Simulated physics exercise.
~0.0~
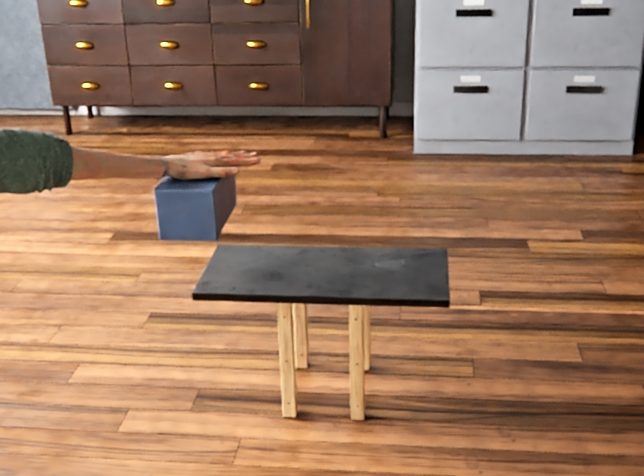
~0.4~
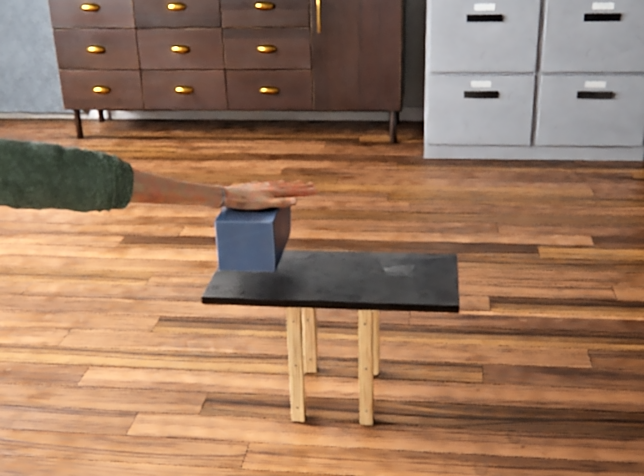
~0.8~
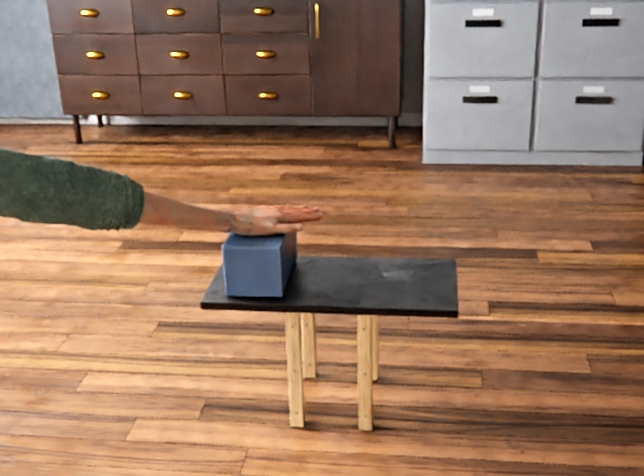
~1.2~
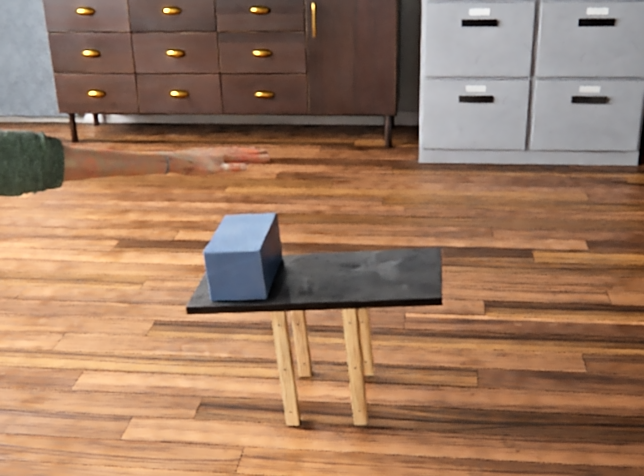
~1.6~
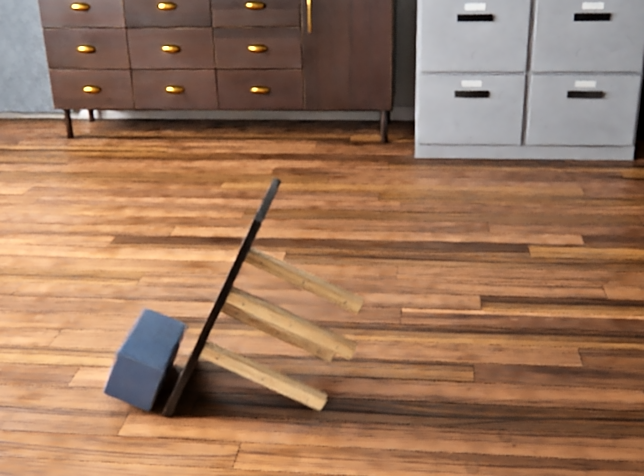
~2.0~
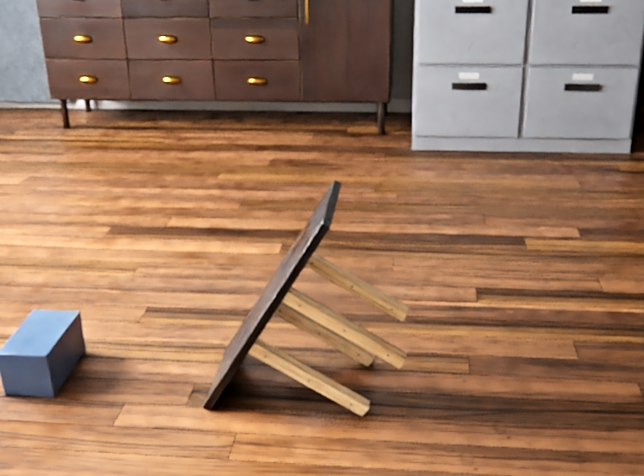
A hand setting a blue block on the left end of a small black table, which tips over leftward after release.
